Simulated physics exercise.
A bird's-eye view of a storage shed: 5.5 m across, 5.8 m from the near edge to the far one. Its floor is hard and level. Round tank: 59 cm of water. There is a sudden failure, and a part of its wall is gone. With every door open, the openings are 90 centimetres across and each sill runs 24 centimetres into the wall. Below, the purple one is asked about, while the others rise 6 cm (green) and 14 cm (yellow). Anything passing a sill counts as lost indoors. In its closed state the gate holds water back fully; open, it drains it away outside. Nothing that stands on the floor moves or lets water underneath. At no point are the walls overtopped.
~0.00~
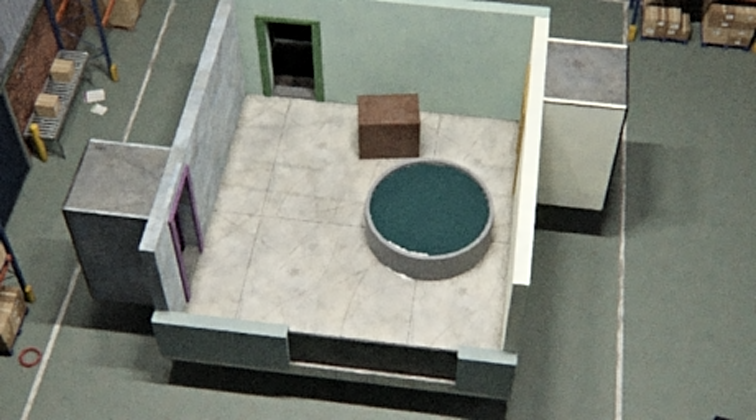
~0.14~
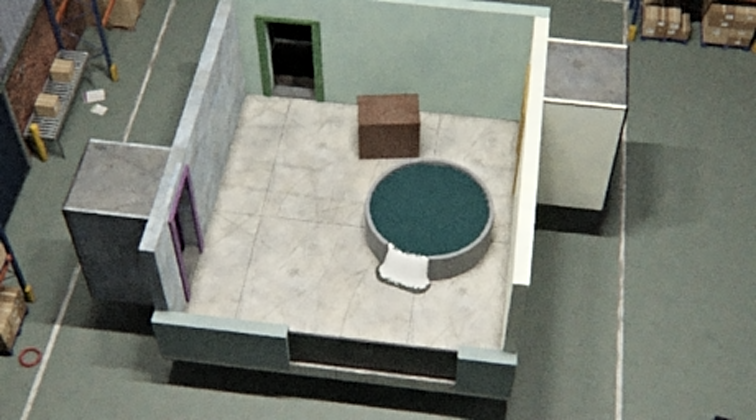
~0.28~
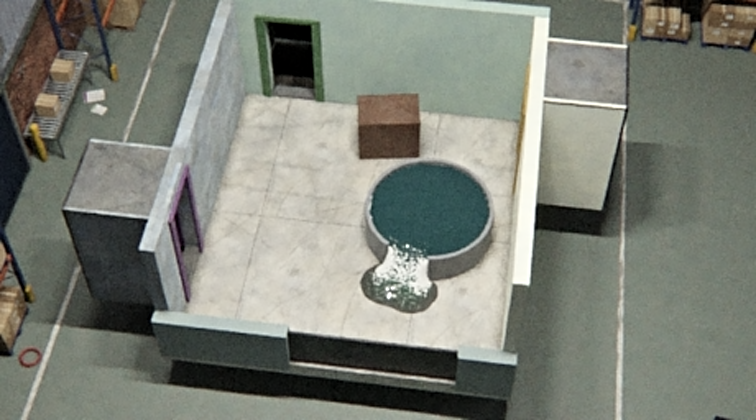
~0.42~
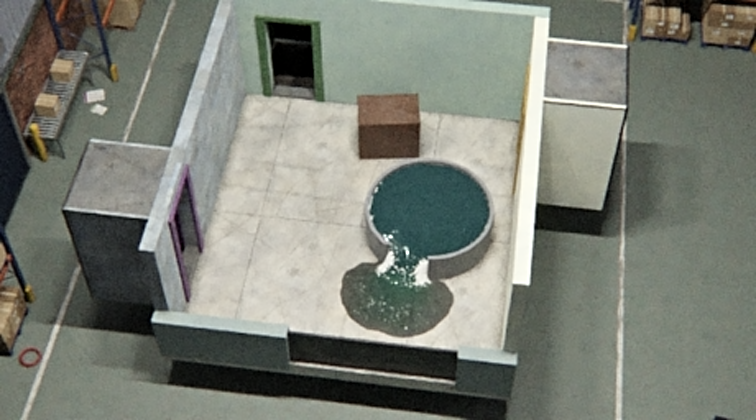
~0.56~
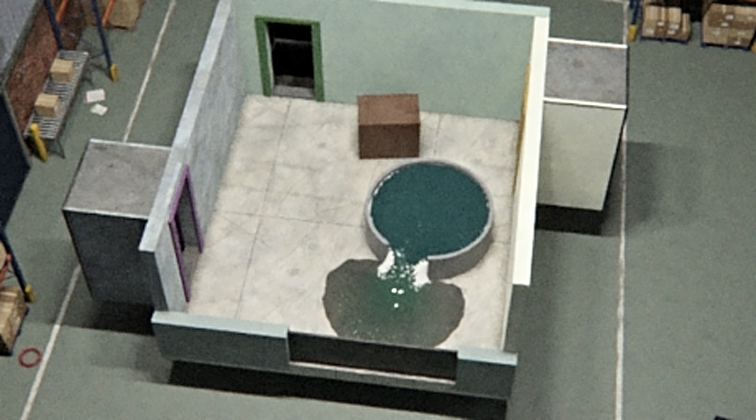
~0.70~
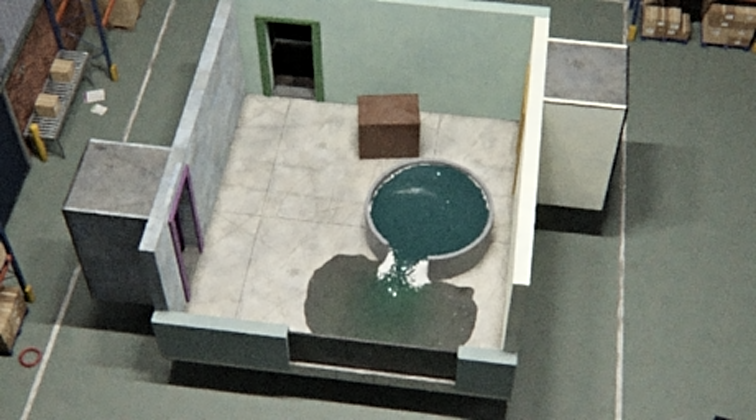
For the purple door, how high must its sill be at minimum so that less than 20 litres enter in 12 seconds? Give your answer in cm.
It must be at least about 12.5 cm.
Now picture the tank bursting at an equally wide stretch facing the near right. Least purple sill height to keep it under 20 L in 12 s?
A minimum of about 11.5 cm.
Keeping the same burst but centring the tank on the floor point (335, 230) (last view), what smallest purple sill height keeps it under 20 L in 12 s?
Roughly 12.0 centimetres.
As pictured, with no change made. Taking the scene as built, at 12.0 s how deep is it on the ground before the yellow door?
You'd measure close to 7.0 cm there.
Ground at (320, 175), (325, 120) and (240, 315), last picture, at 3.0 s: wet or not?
Spot one bone dry, spot two bone dry, spot three awash.
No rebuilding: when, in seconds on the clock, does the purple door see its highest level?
Crest at t of about 3.2 s.
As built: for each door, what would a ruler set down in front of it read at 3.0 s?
Reading in centimetres: Purple = 16, green = 0, yellow = 0.
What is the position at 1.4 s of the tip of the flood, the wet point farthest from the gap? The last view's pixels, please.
I'd put the front's tip around (229, 344).
After 1.4 s water covers 20 % of the floor, deepest (28 cm) near (376, 362); it has not reached the purple door.
After 3.0 s water covers 35 % of the floor, deepest (26 cm) near (177, 338); 16 cm at the purple door, 0 litres in over its 23 cm sill.
After 12.0 s water covers 100 % of the floor, deepest (12 cm) near (490, 205); 8 cm at the purple door, 0 litres in over its 23 cm sill.
At the purple door as built, the water arrived by 2.4 s and peaked near 17 cm at 3.2 s.
Run again over the same 12 s with other heights there, 38 litres in over 10.5 cm, 10 litres over 14 cm. The limit of 20 litres is kept from about 12.5 cm up.
